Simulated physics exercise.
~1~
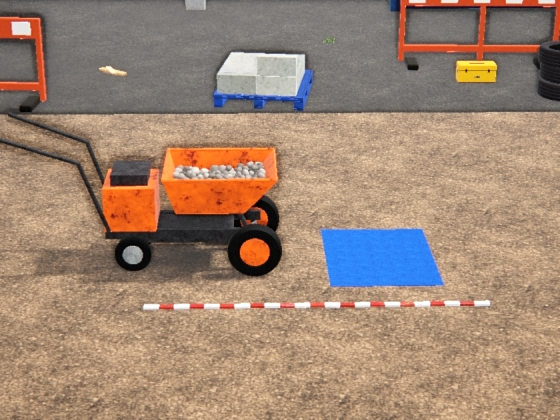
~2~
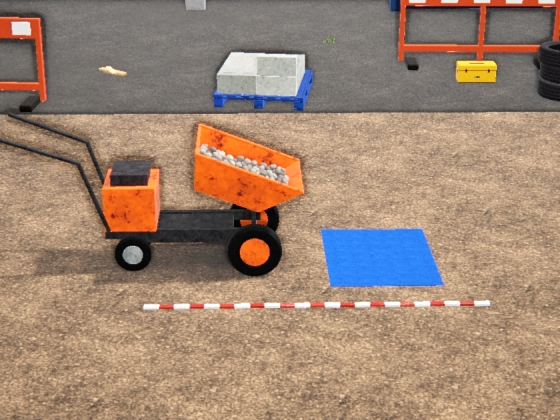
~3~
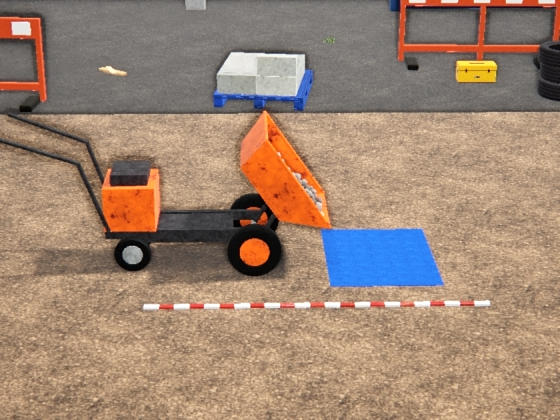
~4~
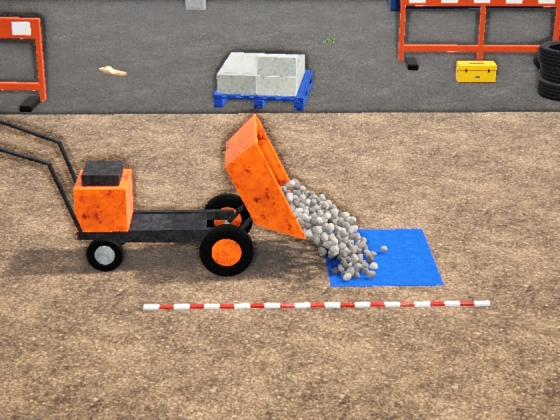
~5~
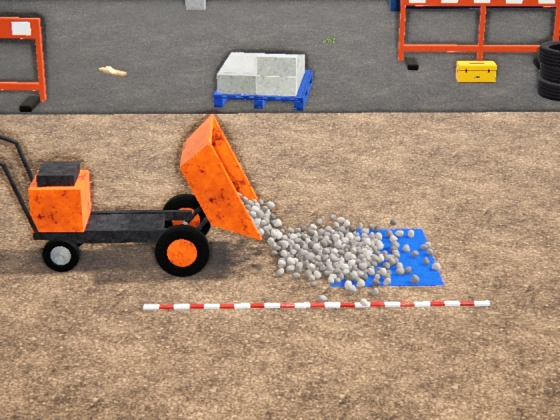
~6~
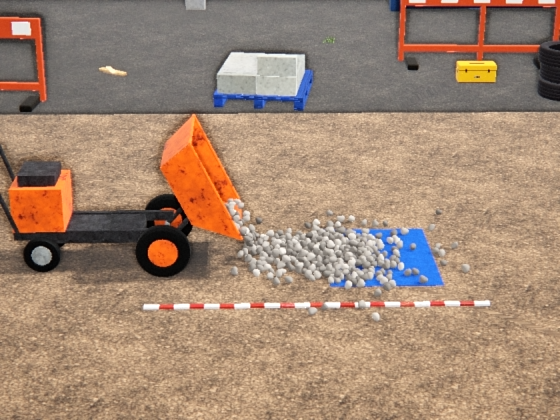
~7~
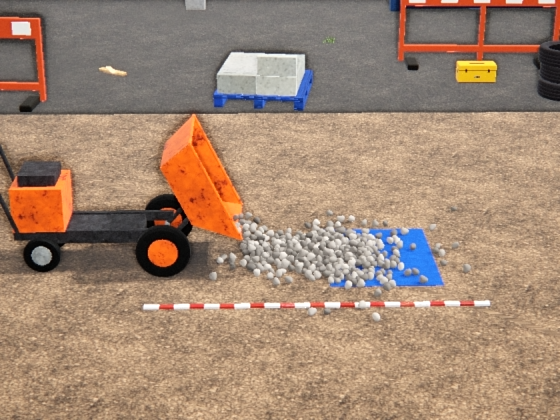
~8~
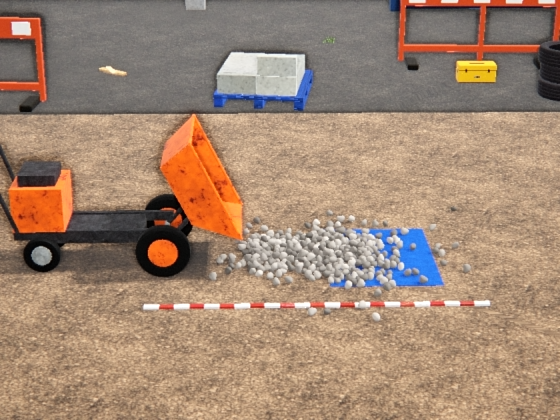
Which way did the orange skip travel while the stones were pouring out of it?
It travelled to the left, away from the blue sheet, as the machine carrying it backed off.
